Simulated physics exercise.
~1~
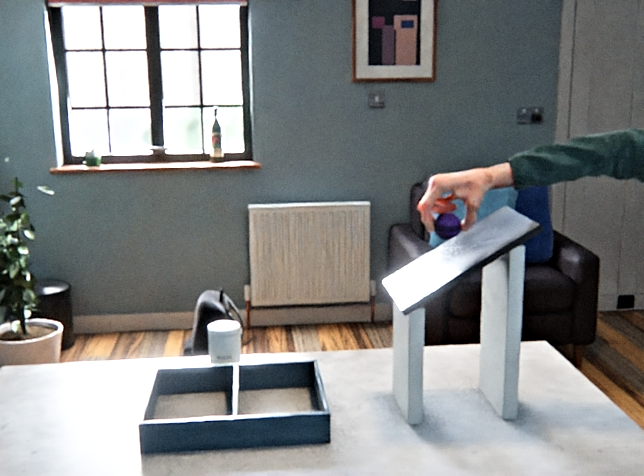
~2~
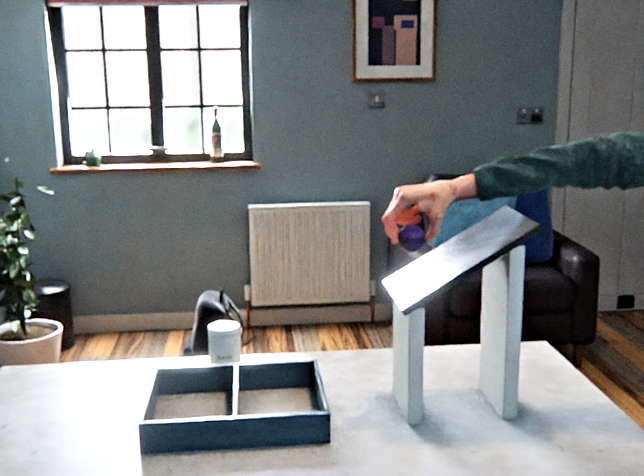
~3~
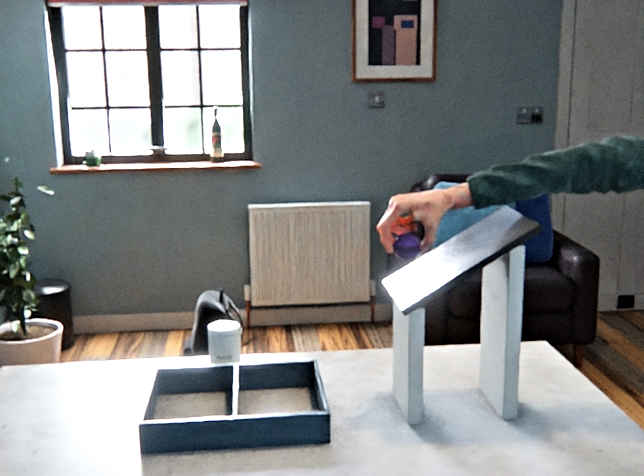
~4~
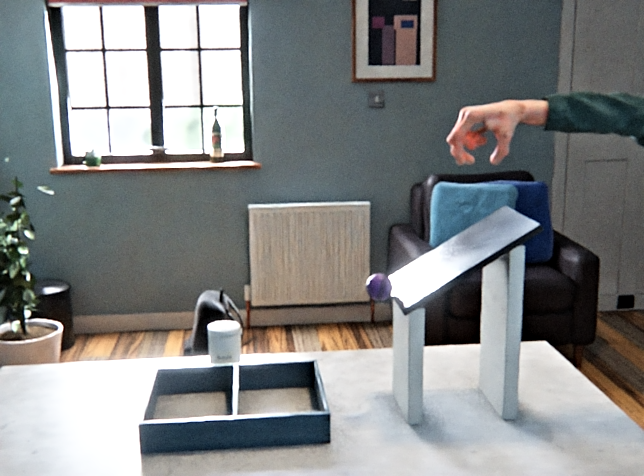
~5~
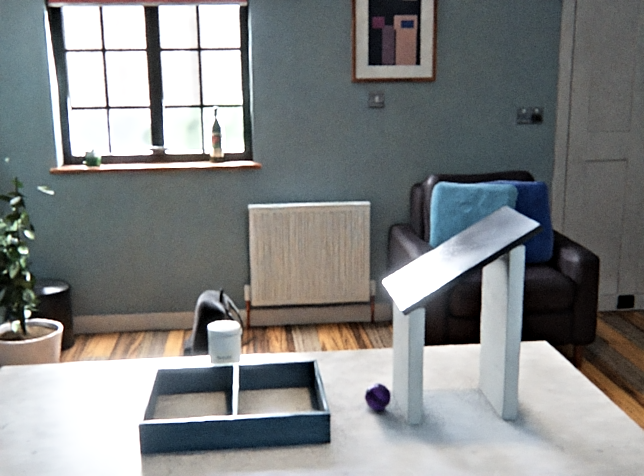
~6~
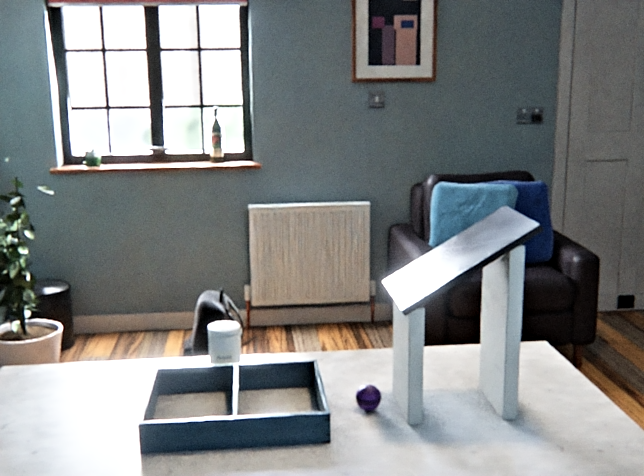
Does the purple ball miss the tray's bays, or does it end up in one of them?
It misses both bays. The purple ball ends up on the tabletop between the slanted board and the tray.
A purple ball is held in a hand over a slanted board propped on two pale supports, with a dark two-bay tray and a white jar to the left on the table. The hand carries the ball left, down toward the board's lower end. It then lets go and draws back to the right, as the ball leaves the low edge of the board. The ball drops to the tabletop beside the nearer support. It shifts slightly left and ends up on the table between the board and the tray, outside both bays, while the jar stays in place.
